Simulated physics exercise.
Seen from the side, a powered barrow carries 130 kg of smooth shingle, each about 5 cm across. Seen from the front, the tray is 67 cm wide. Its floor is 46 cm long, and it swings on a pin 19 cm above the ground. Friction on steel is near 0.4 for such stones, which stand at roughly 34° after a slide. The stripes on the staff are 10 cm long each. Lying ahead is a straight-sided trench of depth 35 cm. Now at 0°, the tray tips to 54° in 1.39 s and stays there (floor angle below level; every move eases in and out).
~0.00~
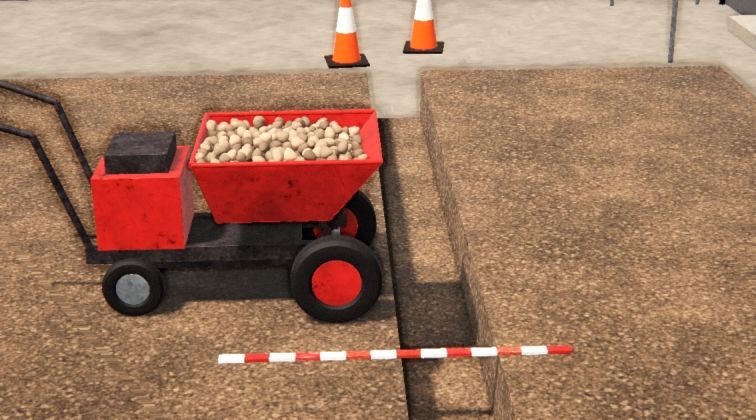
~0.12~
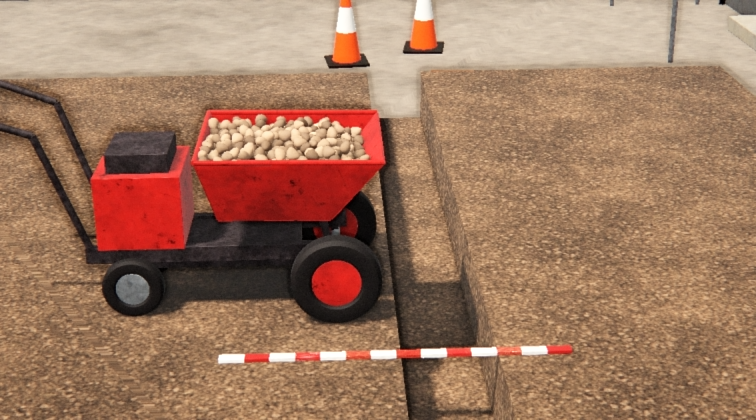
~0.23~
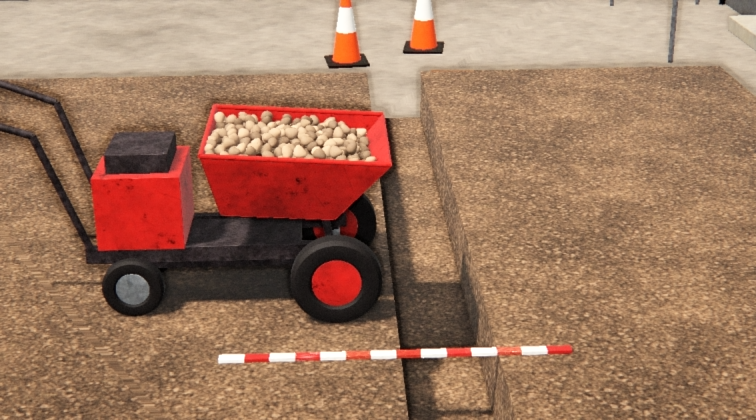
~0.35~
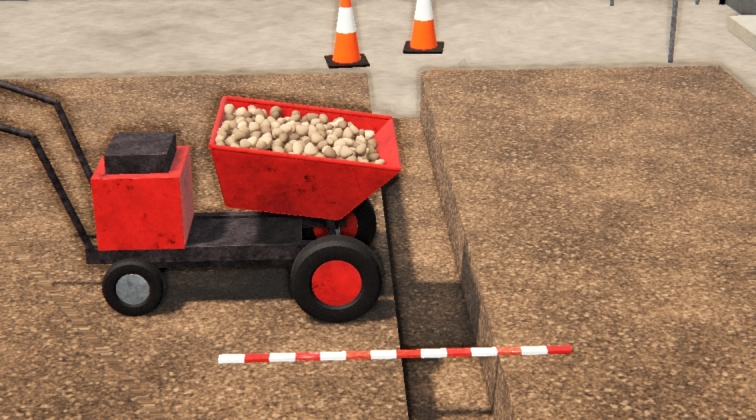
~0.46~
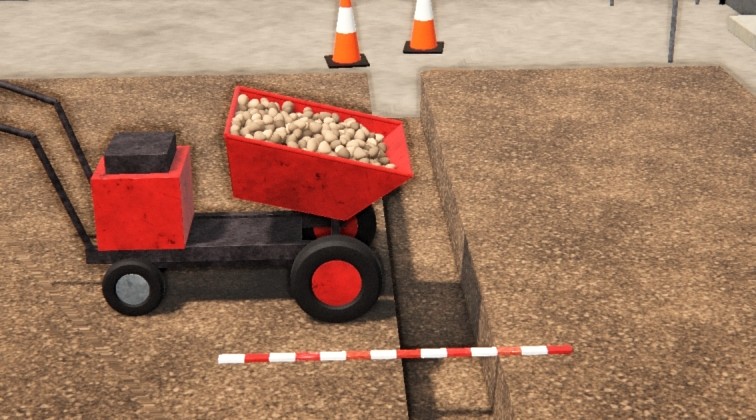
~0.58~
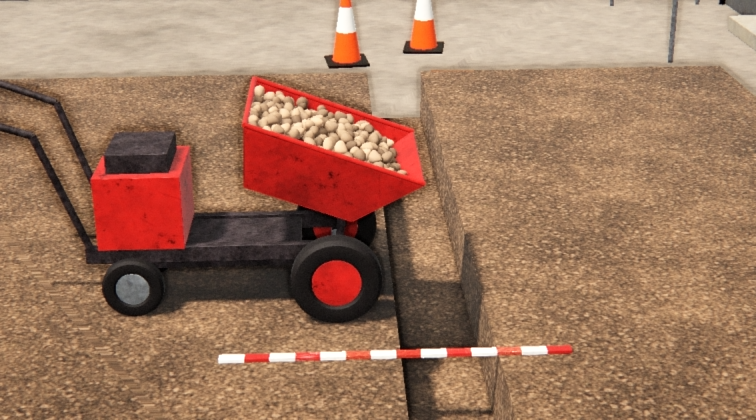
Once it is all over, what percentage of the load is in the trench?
Roughly 27 percent of the load is in the trench.
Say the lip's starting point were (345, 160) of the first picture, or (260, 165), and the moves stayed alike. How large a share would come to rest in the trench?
I'd say some 50 per cent and some 55 per cent.
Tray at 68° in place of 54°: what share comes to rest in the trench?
Then close to 30 per cent.
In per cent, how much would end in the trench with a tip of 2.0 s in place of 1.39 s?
It would be near 30 percent.
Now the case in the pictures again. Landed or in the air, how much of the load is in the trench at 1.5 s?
Something like 5 in a hundred.
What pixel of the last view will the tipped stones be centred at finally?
I'd point somewhere around (505, 279).
After 1.0 s the floor is at 45°; 100 % in the tray; the foremost stones are at (450, 195).
After 1.5 s the floor is at 54°; 75 % in the tray, 5 % in the trench, 20 % past the trench; the foremost stones are at (551, 296).
After 1.8 s the floor is at 54°; 52 % in the tray, 7 % in the trench, 41 % past the trench; the foremost stones are at (632, 284).
After 3.8 s the floor is at 54°; 28 % in the tray, 27 % in the trench, 44 % past the trench; the foremost stones are at (705, 284).
